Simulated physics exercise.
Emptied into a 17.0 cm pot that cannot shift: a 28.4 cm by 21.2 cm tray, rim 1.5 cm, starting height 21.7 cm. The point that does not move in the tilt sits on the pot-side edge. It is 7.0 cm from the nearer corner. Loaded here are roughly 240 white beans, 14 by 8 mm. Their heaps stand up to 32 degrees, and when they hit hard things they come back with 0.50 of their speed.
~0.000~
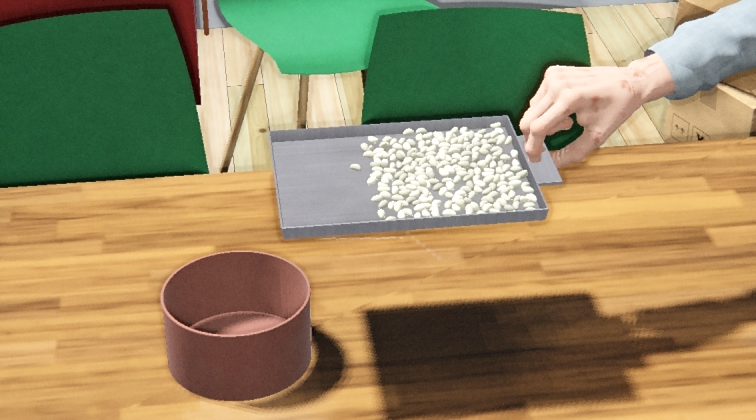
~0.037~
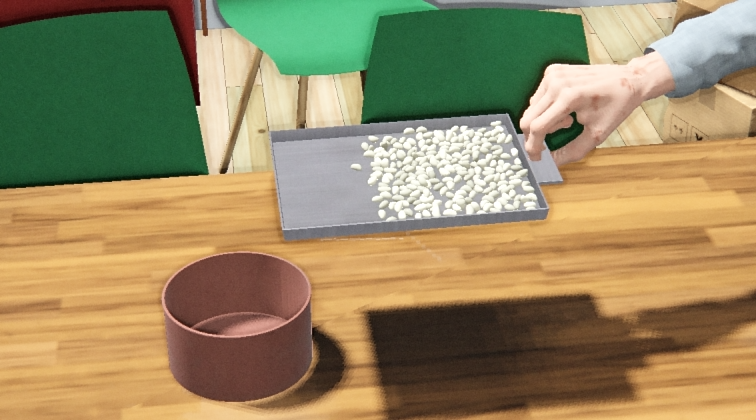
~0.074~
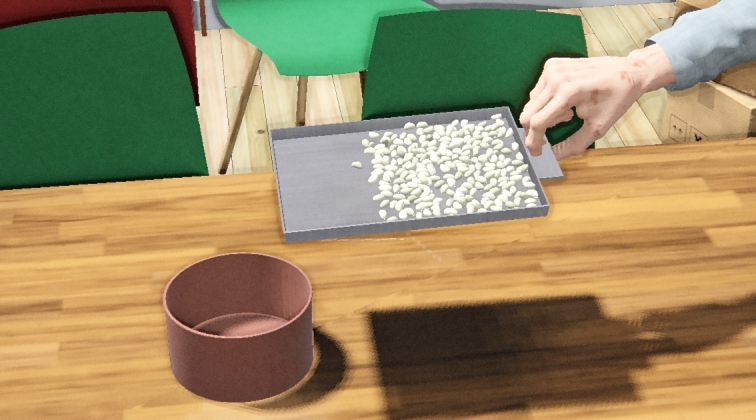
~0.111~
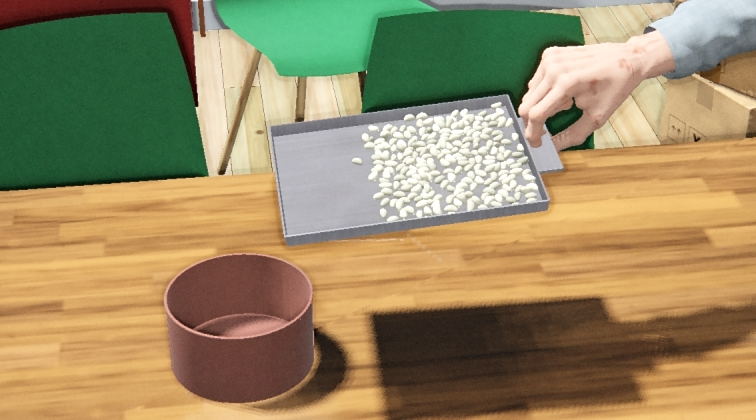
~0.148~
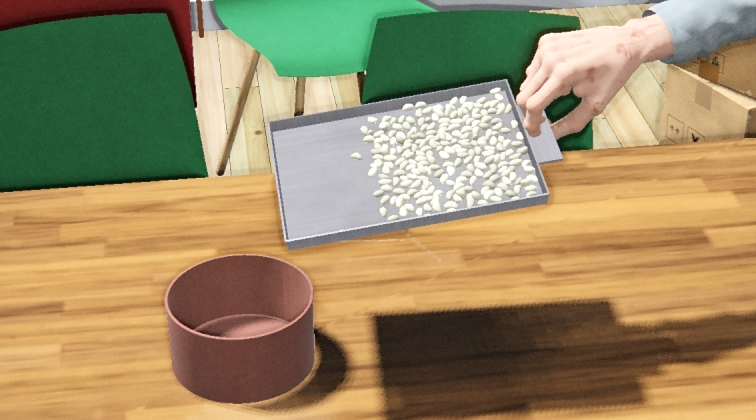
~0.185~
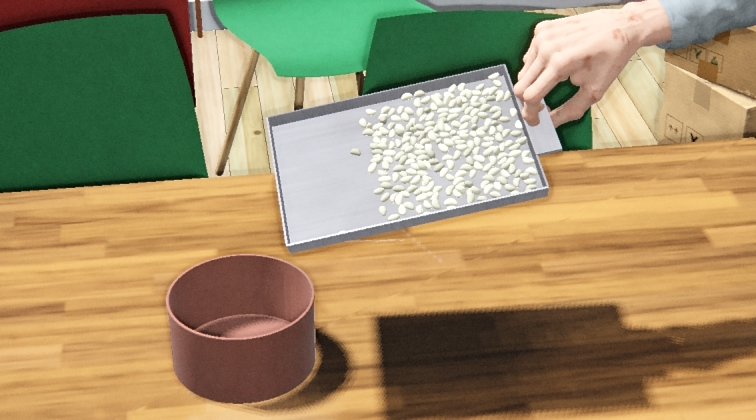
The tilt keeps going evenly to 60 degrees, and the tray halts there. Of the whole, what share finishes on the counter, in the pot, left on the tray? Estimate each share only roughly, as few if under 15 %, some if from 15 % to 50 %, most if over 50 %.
Roughly: Counter most, pot few, tray some.
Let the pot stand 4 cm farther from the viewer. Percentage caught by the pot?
Then roughly 0 percent would land in it.
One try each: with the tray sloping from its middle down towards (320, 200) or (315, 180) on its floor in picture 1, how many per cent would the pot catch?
Near 40 and 35 per cent, in that order.
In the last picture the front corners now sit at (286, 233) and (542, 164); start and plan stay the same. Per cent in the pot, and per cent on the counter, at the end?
That works out as pot 50 and counter 20.
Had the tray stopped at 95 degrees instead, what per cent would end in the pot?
It would be near 10 per cent.
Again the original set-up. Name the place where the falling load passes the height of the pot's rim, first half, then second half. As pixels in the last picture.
Earlier half at about (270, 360), later half at about (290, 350) in pixels.
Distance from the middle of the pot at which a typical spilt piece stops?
Roughly 18 cm from the centre.
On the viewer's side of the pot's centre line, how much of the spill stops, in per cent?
I'd put it at around 100 per cent.
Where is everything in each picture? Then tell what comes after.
The first picture shows tray tilt 0 degrees, front corners at (284, 227) and (546, 208); middle of the pieces at (444, 173); pot at (236, 291).
The second picture shows tray tilt 1 degrees, front corners at (285, 228) and (546, 207); middle of the pieces at (445, 173).
The third picture shows tray tilt 3 degrees, front corners at (286, 231) and (547, 204); middle of the pieces at (445, 170).
The fourth picture shows tray tilt 6 degrees, front corners at (287, 235) and (547, 199), lowest corner left front; middle of the pieces at (445, 164).
The fifth picture shows tray tilt 11 degrees, front corners at (287, 240) and (546, 193), lowest corner left front; middle of the pieces at (445, 156).
The sixth picture shows tray tilt 16 degrees, front corners at (288, 243) and (546, 186), lowest corner left front; middle of the pieces at (444, 149); pot at (241, 295). Its pace works out near 125 degrees a second.
Then, at 0.37 s, tilt 39 degrees; the tray holds 100 %, the pot 0 %.
After 0.49 s, tilt 54 degrees; the tray holds 100 %, the pot 0 %.
After 0.74 s, tilt 60 degrees; the tray holds 60 %, the pot 0 %.
By 2.2 s all is still; counter 70 %, pot 5 %, tray 25 %.
